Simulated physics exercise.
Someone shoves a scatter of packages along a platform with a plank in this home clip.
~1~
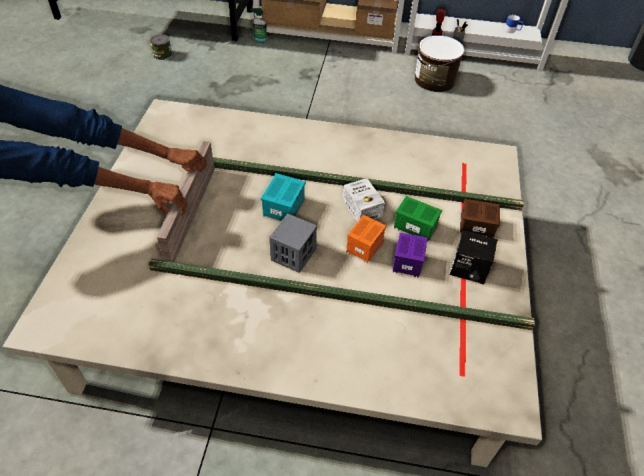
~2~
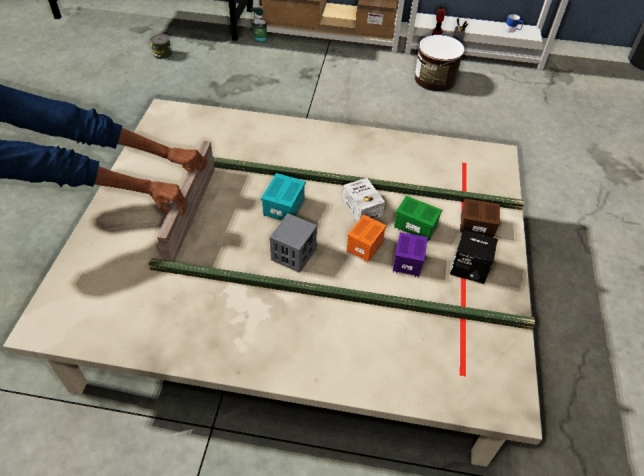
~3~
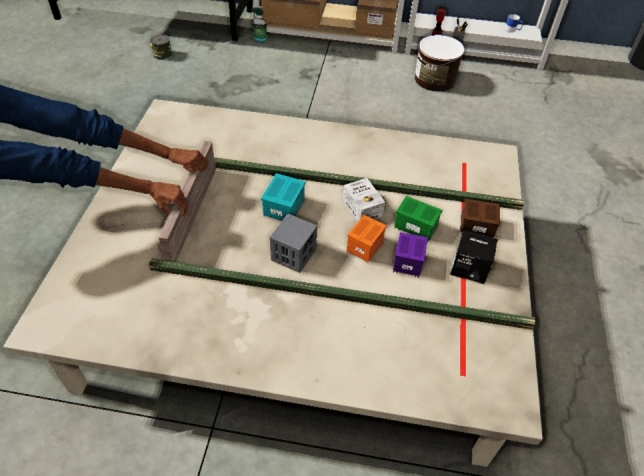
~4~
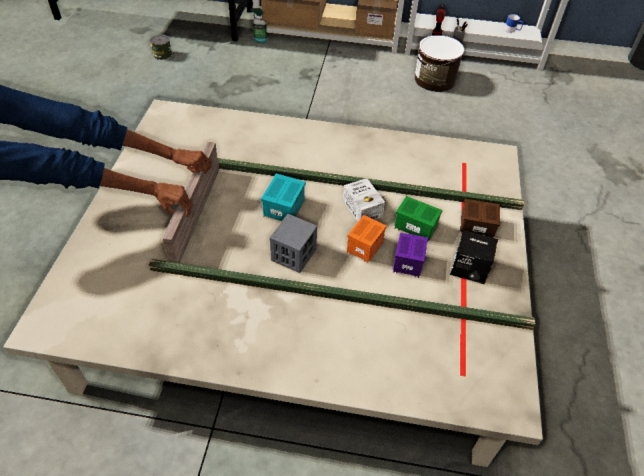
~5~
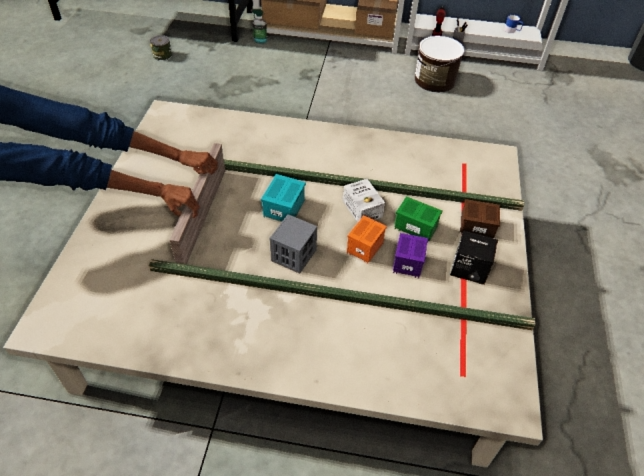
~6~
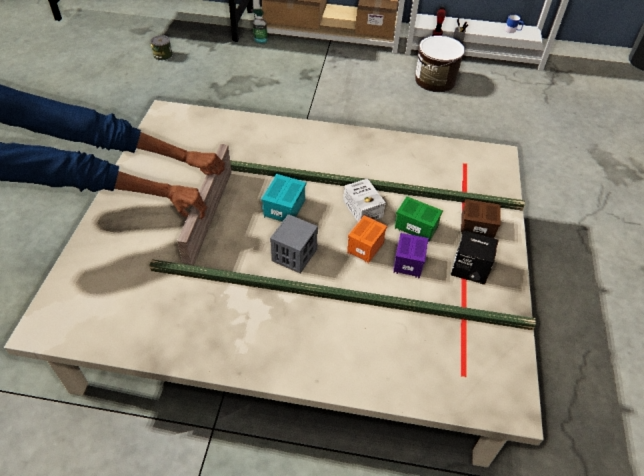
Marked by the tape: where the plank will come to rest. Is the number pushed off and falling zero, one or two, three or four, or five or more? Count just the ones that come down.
More than two but fewer than five drop off.
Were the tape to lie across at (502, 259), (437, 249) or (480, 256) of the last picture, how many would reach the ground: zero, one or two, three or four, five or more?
Taking them in turn, more than four; one to two; more than four.
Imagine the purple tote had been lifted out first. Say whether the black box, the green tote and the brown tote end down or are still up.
Note: Black box stays up top / green tote falls away / brown tote falls away.
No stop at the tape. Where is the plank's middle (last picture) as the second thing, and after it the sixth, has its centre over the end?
The middle is near (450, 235) first and near (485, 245) after.
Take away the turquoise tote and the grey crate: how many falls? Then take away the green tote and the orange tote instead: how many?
The answer is 2 and then 2.
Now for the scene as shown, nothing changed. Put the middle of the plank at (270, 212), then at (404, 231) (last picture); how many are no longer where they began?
At the one place 1, at the other 8.
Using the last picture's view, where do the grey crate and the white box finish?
Roughly at (485, 269) and at (513, 220), in that order.
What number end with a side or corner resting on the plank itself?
The count comes out at 2.
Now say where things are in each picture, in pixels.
The first picture shows brown tote (479, 219); black box (473, 257); green tote (417, 219); plank (189, 200); tape (464, 253).
The second picture shows black box (474, 257); plank (189, 199).
The third picture shows green tote (417, 219); orange tote (366, 239).
The fourth picture shows brown tote (480, 219); purple tote (410, 255).
The fifth picture shows black box (474, 258); turquoise tote (284, 200).
The sixth picture shows brown tote (480, 219); black box (474, 258); green tote (418, 220); plank (207, 203); tape (464, 253).
A little later, none off yet; brown tote at rest near (480, 219); black box at rest near (474, 258); green tote at rest near (418, 220).
Next, none off yet; brown tote shifted a little near (496, 219); black box shifted a little near (484, 259); green tote shifted about its own width near (460, 229).
When it is over, the number that fall off is three or four; down, purple tote, green tote, black box and brown tote.
